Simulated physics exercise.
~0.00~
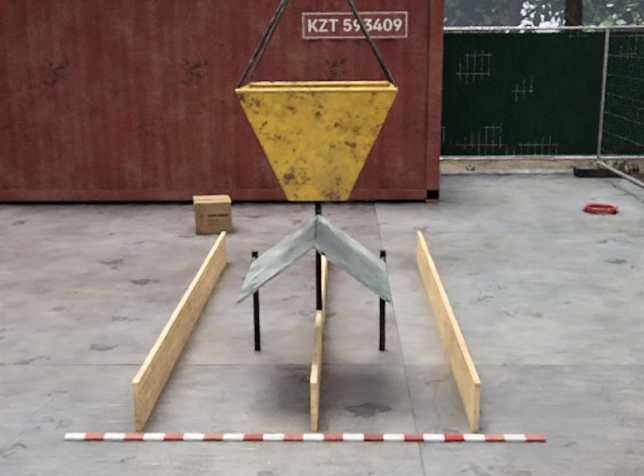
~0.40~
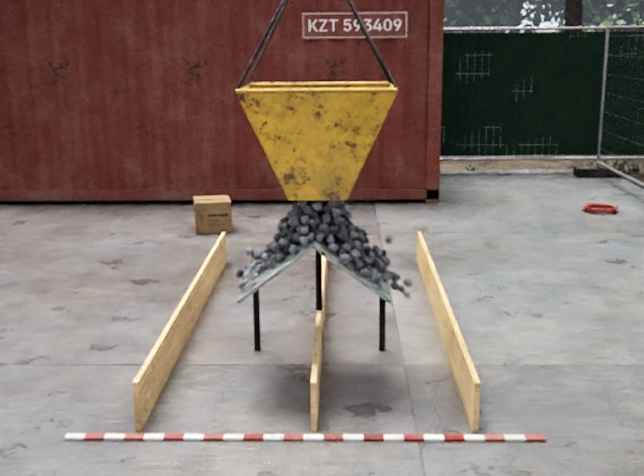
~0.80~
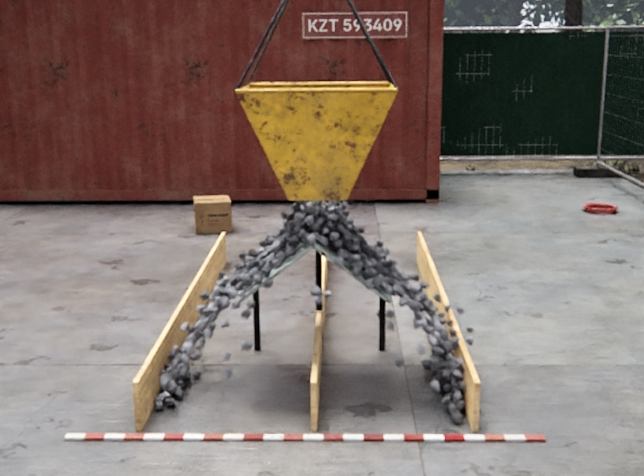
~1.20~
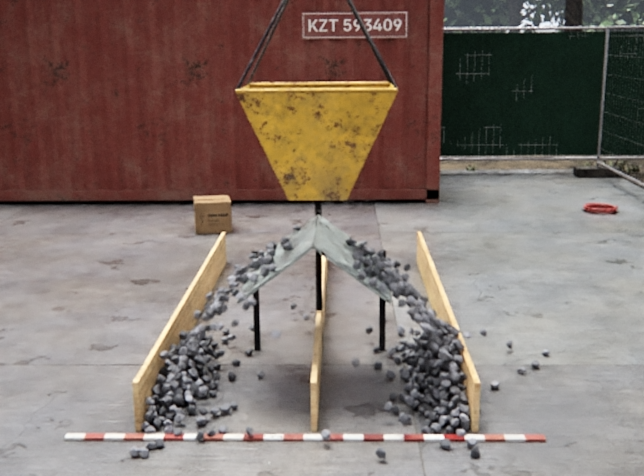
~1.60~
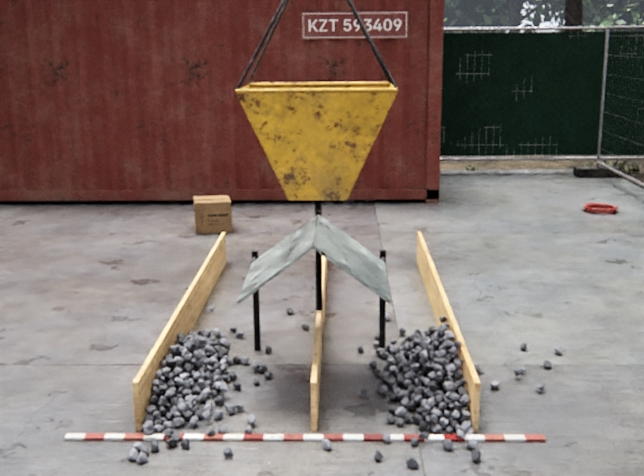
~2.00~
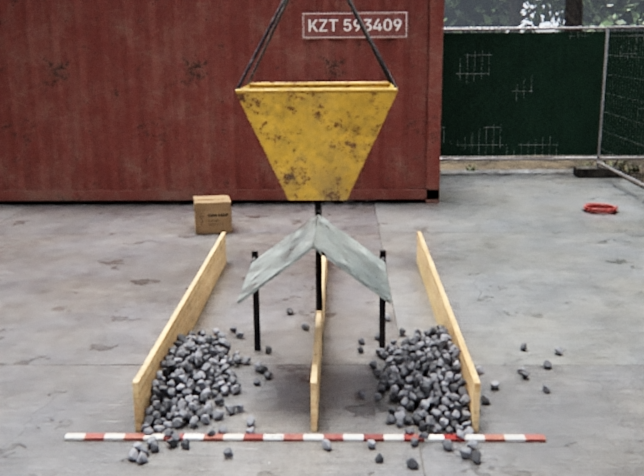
On a grey concrete yard seen from the front and slightly above, a yellow skip hangs in front of a rust-red container, with green fencing at right. Below it stands a fixed, peaked grey steel roof on dark legs, among three wooden planks marking two bays behind a red and white striped pole. Dark grey stones drop from the skip onto the peak and split, sliding down both slopes. They tumble into both bays until the skip and steel are clear. Two heaps lie still, the right somewhat larger, with a few stones scattered around and beyond the right plank.
